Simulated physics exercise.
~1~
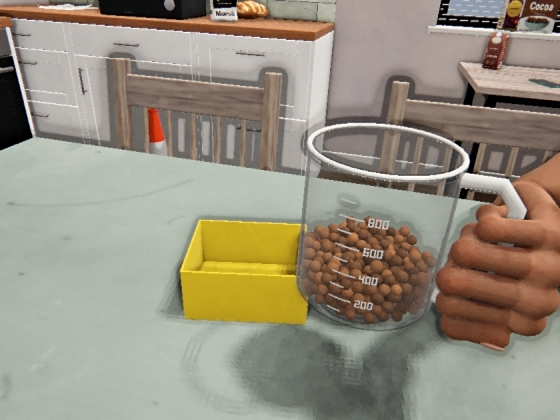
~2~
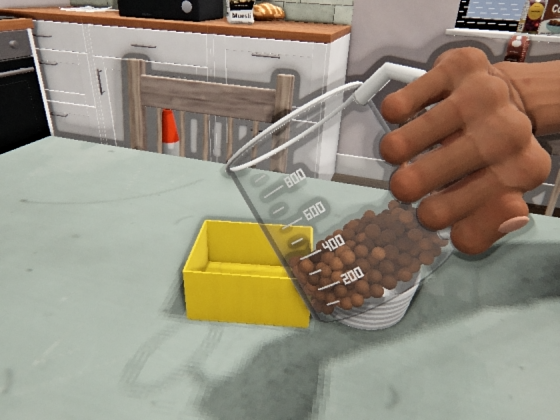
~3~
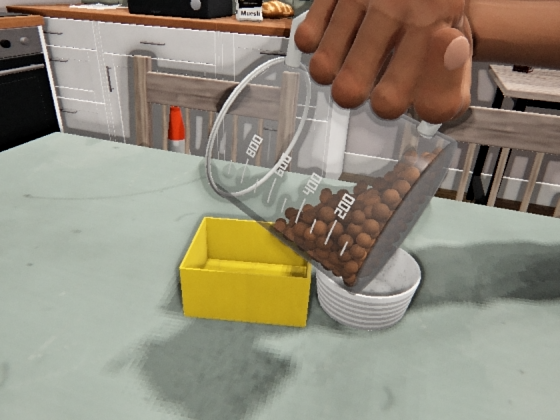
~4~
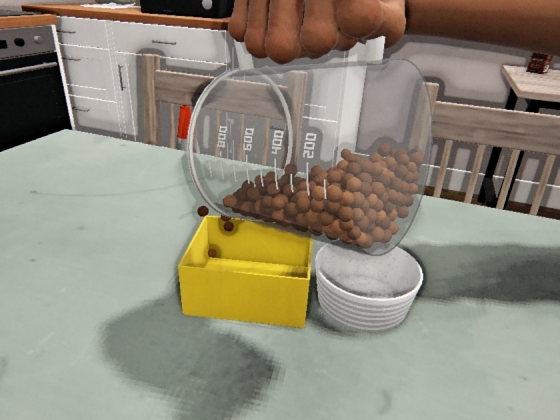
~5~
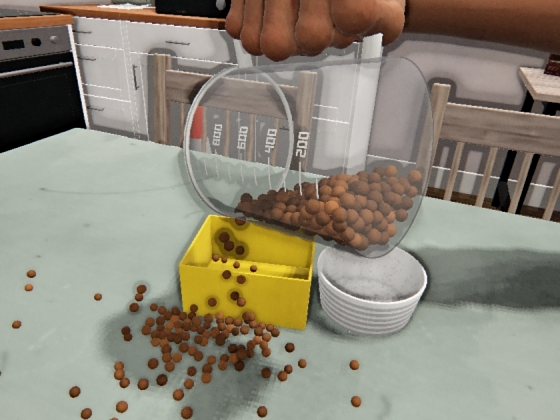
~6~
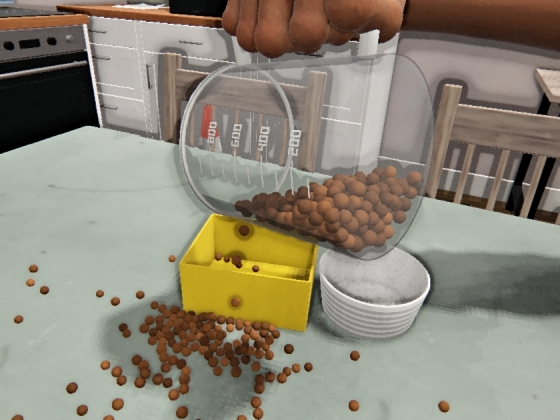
In this clip, a hand lifts a clear jug of brown cereal balls and tips it over a yellow tin beside a white dish; many balls spill across the table in front, a few drop into the tin, and many remain in the tilted jug.
